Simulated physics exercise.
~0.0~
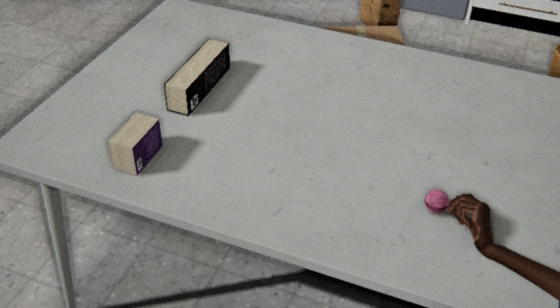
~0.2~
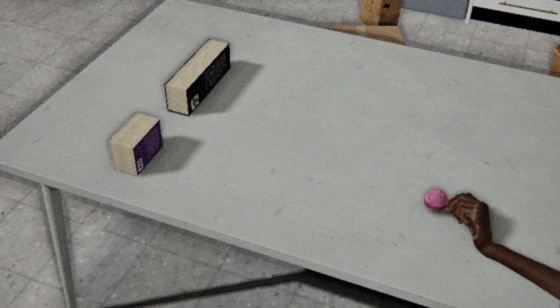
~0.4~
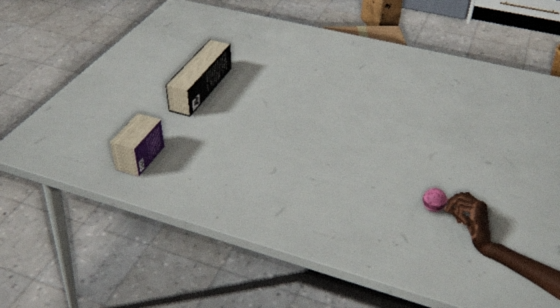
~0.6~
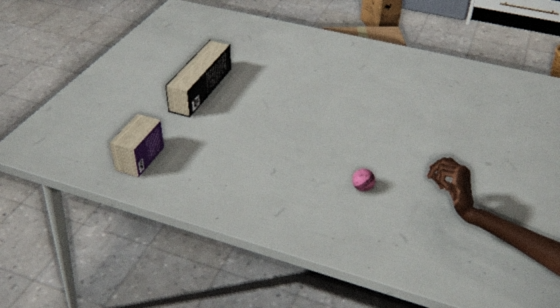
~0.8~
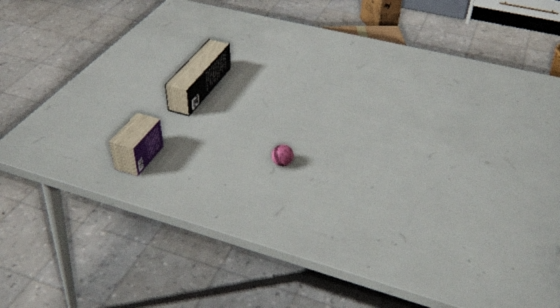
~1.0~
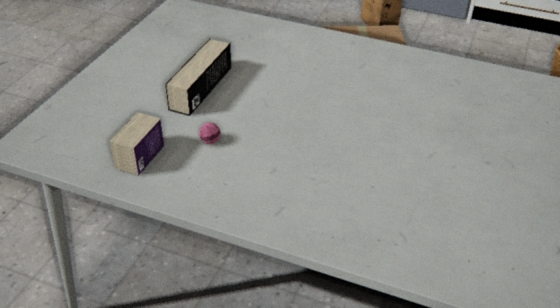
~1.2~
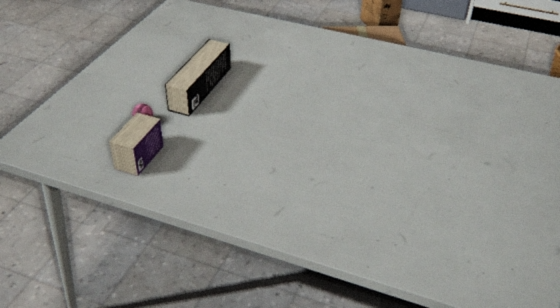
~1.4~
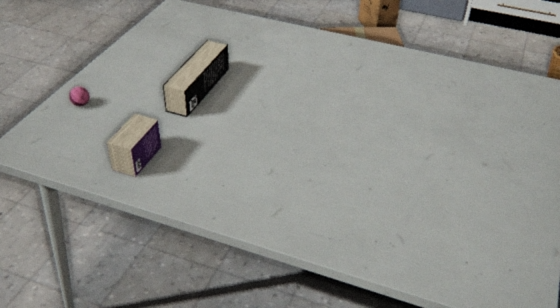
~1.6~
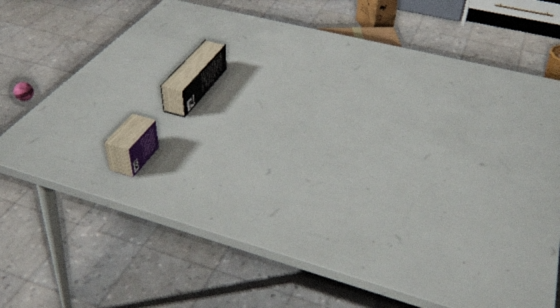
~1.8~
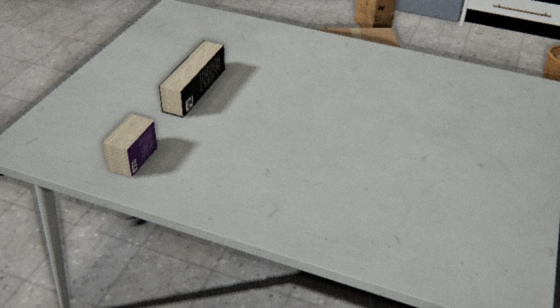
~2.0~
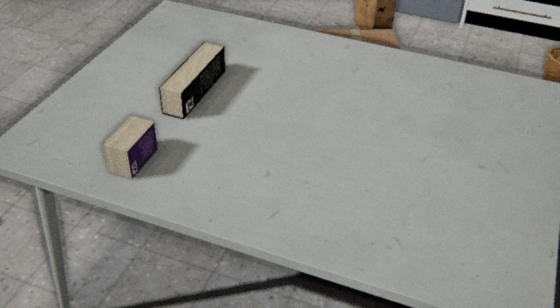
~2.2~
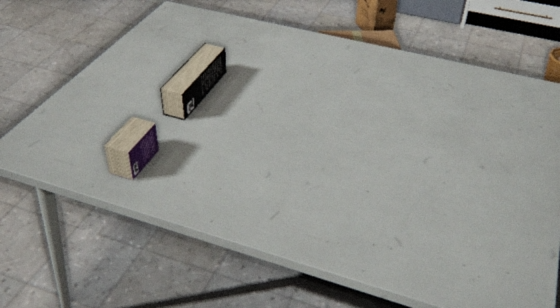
Pink ball released by a hand rolling left across a grey table, passing between two blocks and leaving over the far edge.
